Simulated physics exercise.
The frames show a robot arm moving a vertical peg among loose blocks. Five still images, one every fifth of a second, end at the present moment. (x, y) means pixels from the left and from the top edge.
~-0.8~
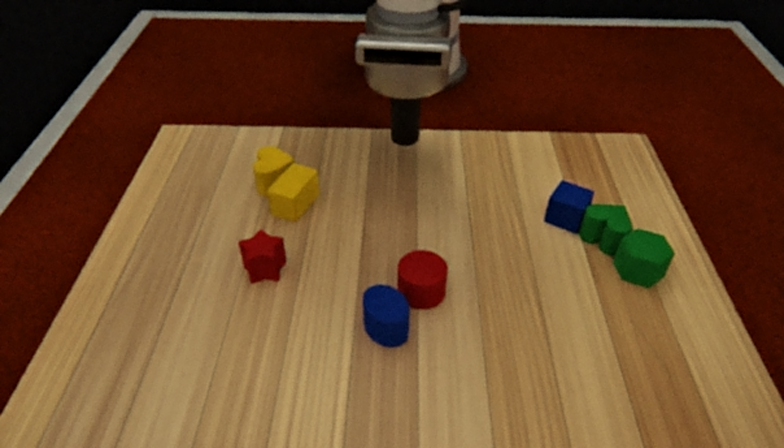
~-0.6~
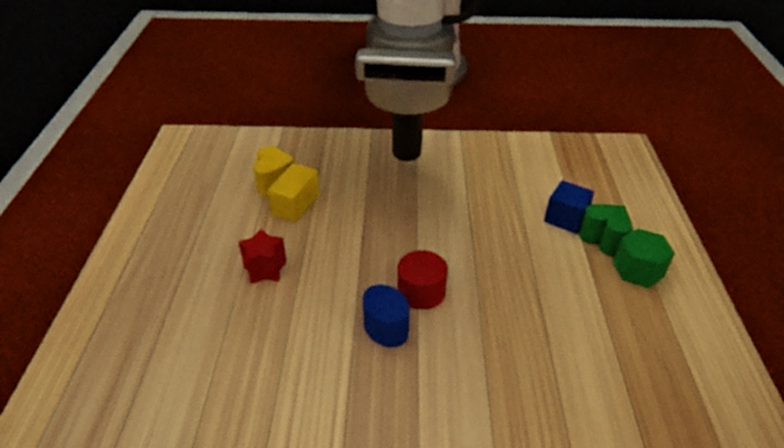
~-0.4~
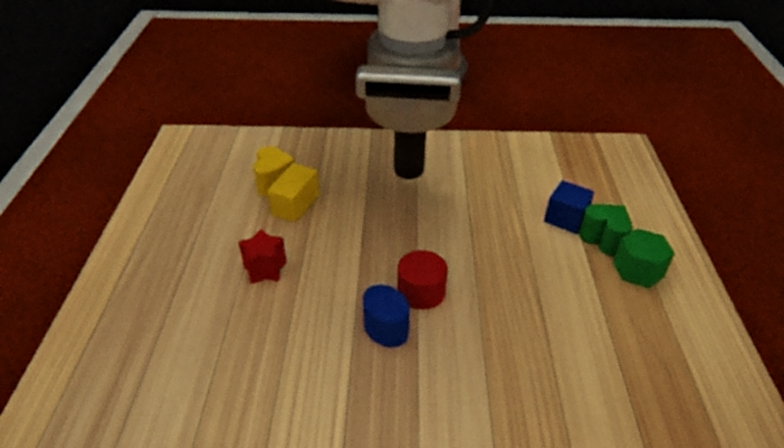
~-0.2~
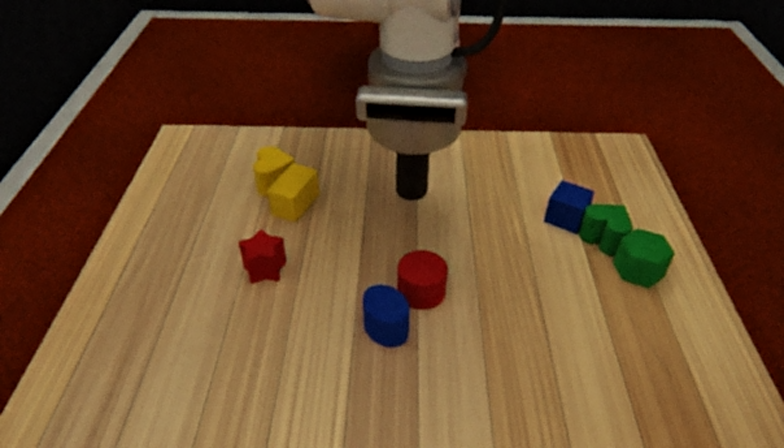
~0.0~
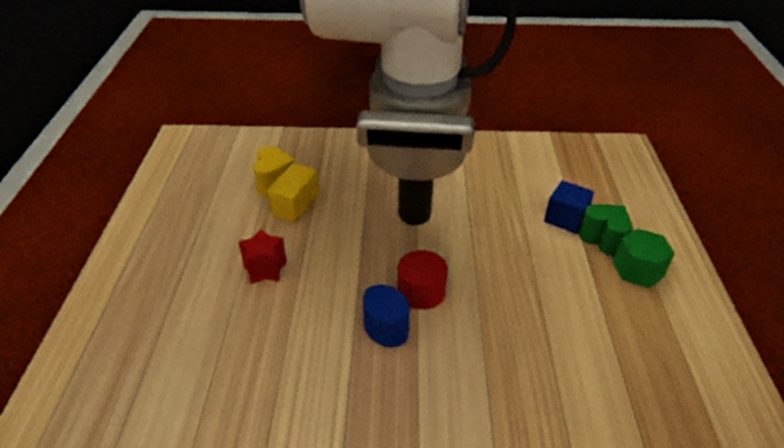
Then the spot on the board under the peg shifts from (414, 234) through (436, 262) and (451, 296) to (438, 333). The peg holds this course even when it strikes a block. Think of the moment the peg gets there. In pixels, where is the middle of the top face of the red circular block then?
That would be at about pixel (395, 316).
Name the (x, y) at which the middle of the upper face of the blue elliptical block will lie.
It is at (346, 316).
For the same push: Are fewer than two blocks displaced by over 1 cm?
No, that is not what happens.
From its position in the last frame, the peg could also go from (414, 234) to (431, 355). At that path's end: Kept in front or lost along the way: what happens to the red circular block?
I believe the red circular block keeps its place ahead of the peg.
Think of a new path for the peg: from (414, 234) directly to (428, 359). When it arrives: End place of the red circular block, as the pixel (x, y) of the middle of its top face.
The top centre is at (448, 374).
On the path given first. One third of the way, peg (437, 245); nothing pushed yet.
Two thirds of the way, peg (453, 278); blue elliptical block (377, 307); red circular block (418, 290).
At the end, peg (440, 316); blue elliptical block (346, 316), turned 15° clockwise; red circular block (395, 316).
